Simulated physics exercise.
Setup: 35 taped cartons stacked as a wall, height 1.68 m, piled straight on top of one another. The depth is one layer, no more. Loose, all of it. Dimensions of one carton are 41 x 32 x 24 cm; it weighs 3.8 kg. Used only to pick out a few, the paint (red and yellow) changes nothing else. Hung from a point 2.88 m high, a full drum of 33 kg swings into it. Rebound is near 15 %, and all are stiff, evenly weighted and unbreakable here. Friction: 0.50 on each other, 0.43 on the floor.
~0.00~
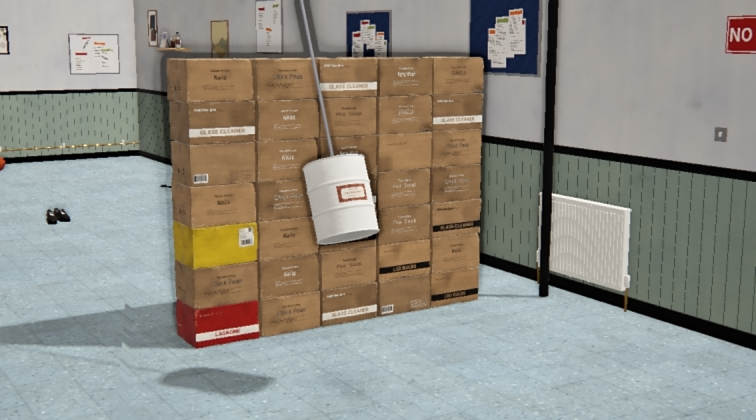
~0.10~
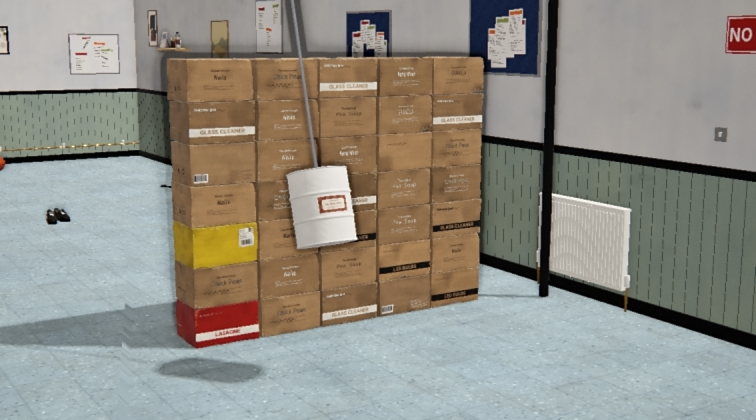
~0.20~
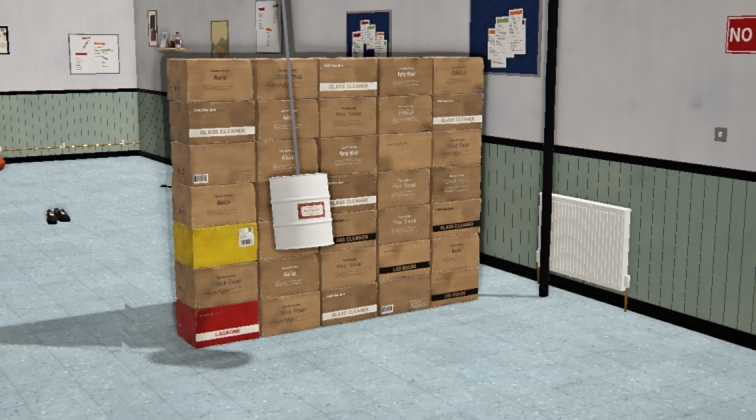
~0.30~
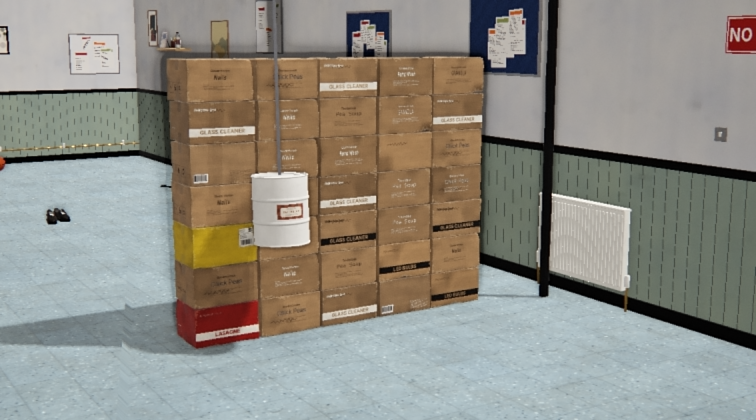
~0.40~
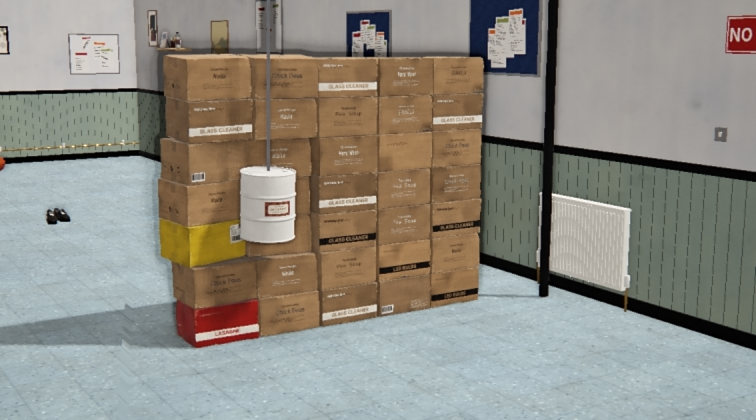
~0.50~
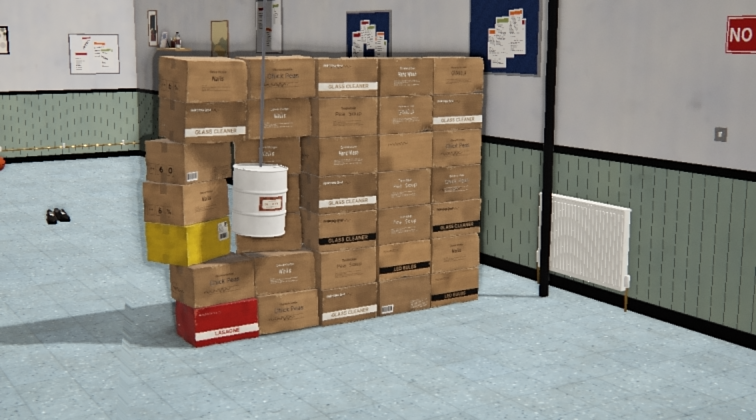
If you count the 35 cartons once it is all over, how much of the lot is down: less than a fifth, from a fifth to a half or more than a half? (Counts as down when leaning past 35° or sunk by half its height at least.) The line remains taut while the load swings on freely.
Counted that way, it is from a fifth to a half of them.
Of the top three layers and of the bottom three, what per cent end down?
40% and 20%.
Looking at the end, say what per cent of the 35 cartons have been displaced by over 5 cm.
The answer is 35 percent.
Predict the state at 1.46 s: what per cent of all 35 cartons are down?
At that instant, 30 percent.
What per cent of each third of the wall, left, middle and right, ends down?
Left 80, middle 0, right 0 per cent.
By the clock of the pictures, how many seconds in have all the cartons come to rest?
3.5 s or so.
Around 0.74 s, line 11° past plumb; none of the 35 cartons down, 14 disturbed; yellow carton tipped 5°; red carton tipped 4°.
Around 1.12 s, line 11° past plumb; 6 of the 35 cartons down; yellow carton tipped 18°; red carton displaced 22 mm.
Around 1.46 s, line 5° past plumb; 11 of the 35 cartons down; yellow carton tipped 55°; red carton displaced 22 mm.
Around 1.94 s, line 7° before plumb; 11 of the 35 cartons down; yellow carton on its side; red carton displaced 22 mm.
Finally (3.7 s), line 12° past plumb; 11 of the 35 cartons down; yellow carton on its side; red carton displaced 22 mm. That is 31 per cent. Seen by the last camera, middles, yellow carton near (174, 303), red carton near (217, 317).
